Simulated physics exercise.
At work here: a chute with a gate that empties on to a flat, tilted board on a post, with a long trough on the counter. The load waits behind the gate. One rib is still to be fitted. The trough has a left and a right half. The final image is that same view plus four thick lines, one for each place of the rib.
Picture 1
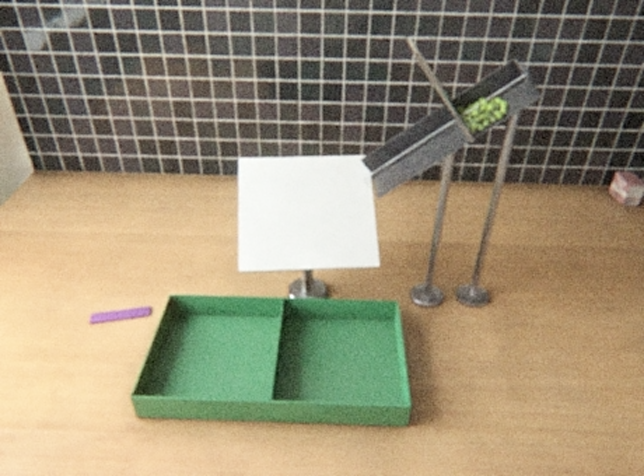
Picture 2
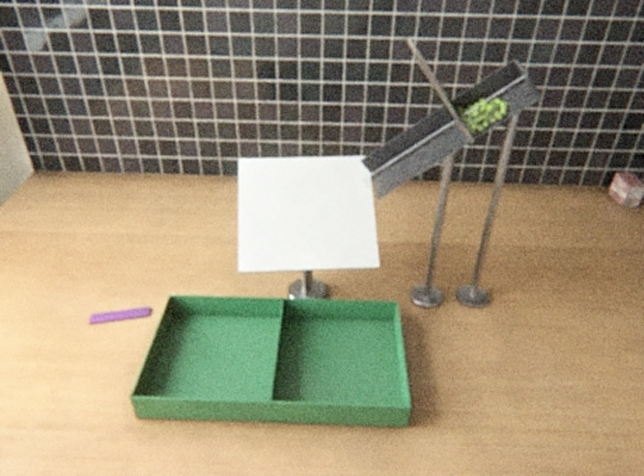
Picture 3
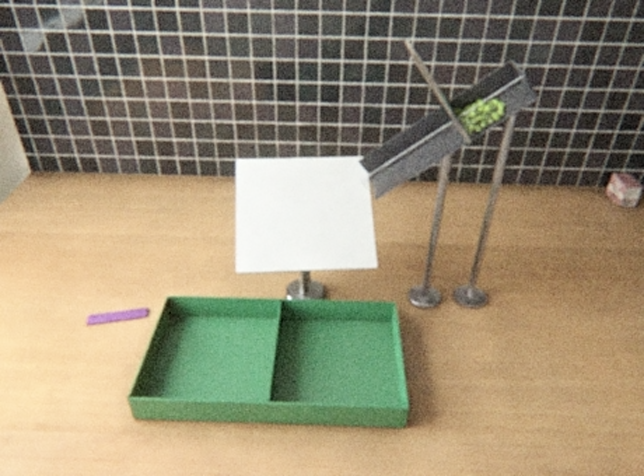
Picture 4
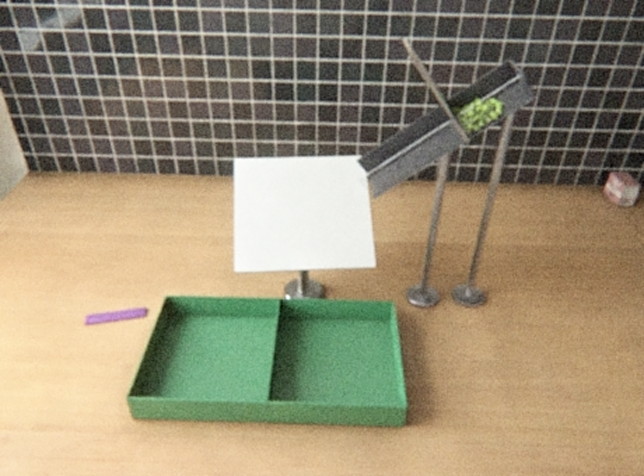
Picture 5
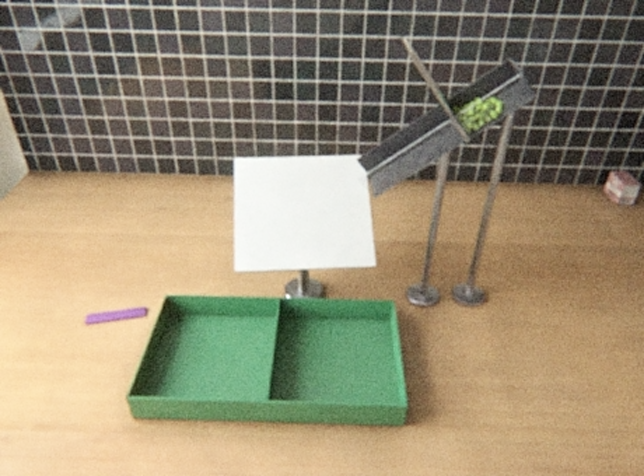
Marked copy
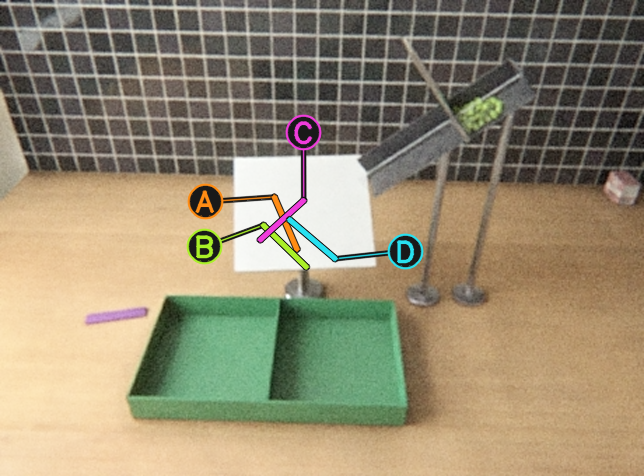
A light wooden counter against a dark tiled wall with pale grout is seen from the front and slightly above. A green two-part tray sits before a tilted white board on a post, with a purple stick at left and, at right, a sloping dark chute on two metal stands holding green peas behind a gate. Nothing in the scene moves; only the view shifts very slightly.
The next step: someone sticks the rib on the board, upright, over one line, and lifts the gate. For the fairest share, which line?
Line C.
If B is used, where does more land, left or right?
The right half.
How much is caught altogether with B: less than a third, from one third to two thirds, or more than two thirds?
More than two thirds.
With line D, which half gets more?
Right.
On the marked copy, line A from (274, 197) to (297, 249); line B from (263, 225) to (306, 267); line C from (303, 200) to (260, 239); line D from (289, 219) to (335, 258).
With A, of what is caught, a small part in the left half, nearly all in the right.
With B, of what is caught, a stray few in the left half, nearly all in the right.
With C, of what is caught, about two thirds in the left half, about a third in the right.
With D, of what is caught, a small part in the left half, nearly all in the right.
